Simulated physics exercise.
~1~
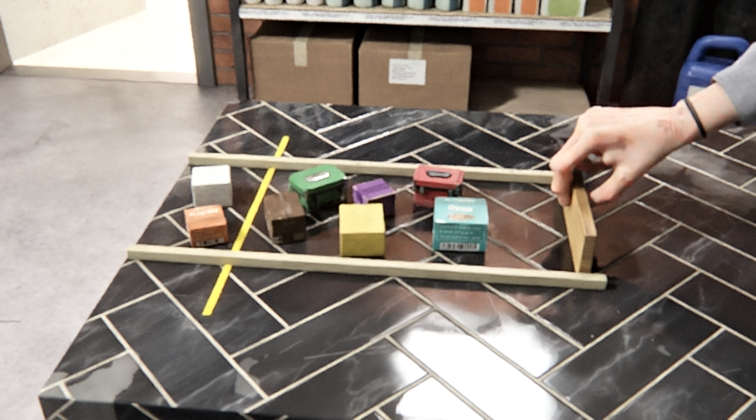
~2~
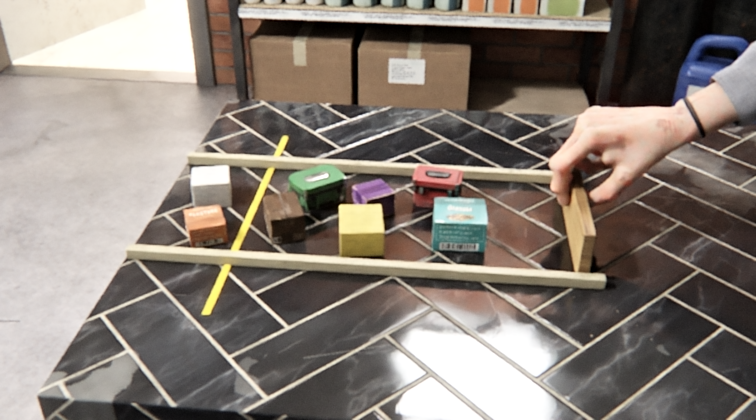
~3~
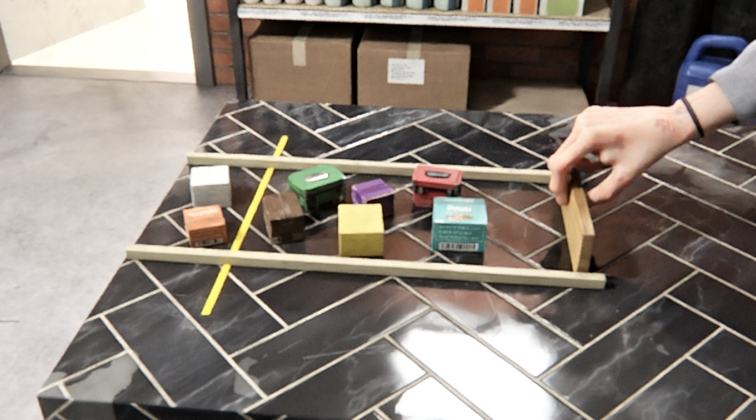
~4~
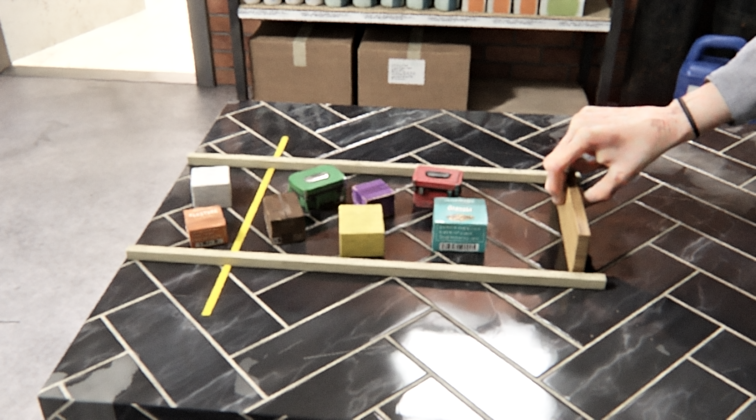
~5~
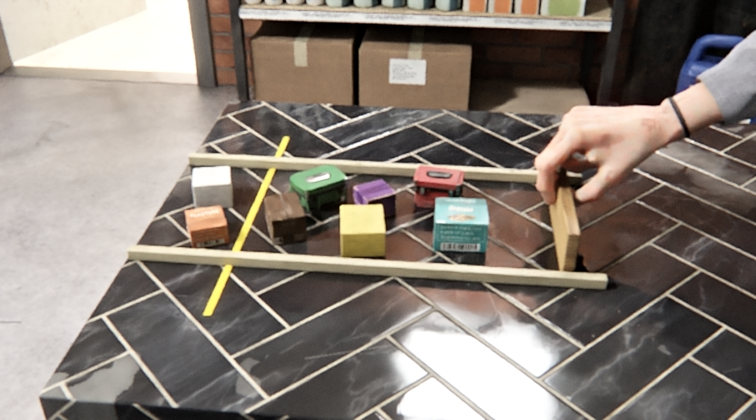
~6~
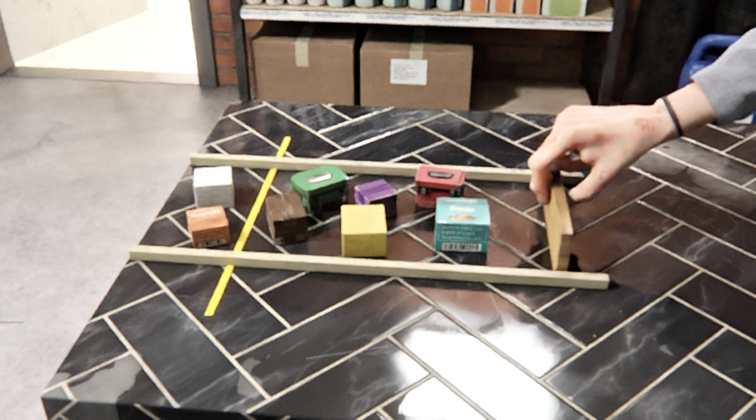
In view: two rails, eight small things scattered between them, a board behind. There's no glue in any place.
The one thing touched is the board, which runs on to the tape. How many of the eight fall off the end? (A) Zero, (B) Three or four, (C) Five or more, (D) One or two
Three or four.
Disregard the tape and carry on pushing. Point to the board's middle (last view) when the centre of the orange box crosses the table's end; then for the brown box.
I'd say about (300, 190) for the first one and about (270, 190) for the second.
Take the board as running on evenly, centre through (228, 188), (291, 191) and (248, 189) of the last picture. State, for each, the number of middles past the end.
5; 1; 3.
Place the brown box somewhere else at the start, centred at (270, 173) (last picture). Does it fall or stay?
In that case it plunges.
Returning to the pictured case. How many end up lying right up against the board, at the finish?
2 in contact.
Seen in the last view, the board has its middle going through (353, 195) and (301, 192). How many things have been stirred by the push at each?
In order, the tallies are 7 and 8.
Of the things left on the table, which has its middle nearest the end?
The one you want is the green case.
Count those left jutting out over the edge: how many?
1 in all.
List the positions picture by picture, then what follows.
In the first picture, white block (213, 187); orange box (206, 226); brown box (284, 218); board (576, 207); tape (254, 210).
In the second picture, orange box (206, 226); green case (317, 188).
In the third picture, brown box (283, 218); board (574, 207).
In the fourth picture, white block (212, 188); purple box (374, 200).
In the fifth picture, orange box (207, 226); turquoise box (460, 224).
In the sixth picture, white block (214, 188); orange box (208, 227); brown box (286, 219); board (555, 206); tape (255, 210).
Soon after, none off yet; white block at rest near (214, 188); orange box at rest near (208, 227); brown box at rest near (286, 219).
Then, none off yet; white block at rest near (214, 188); orange box moved a little near (189, 226); brown box moved about its own width near (230, 214).
At rest, the number that fall off is three or four; fallen, brown box, orange box and white block.
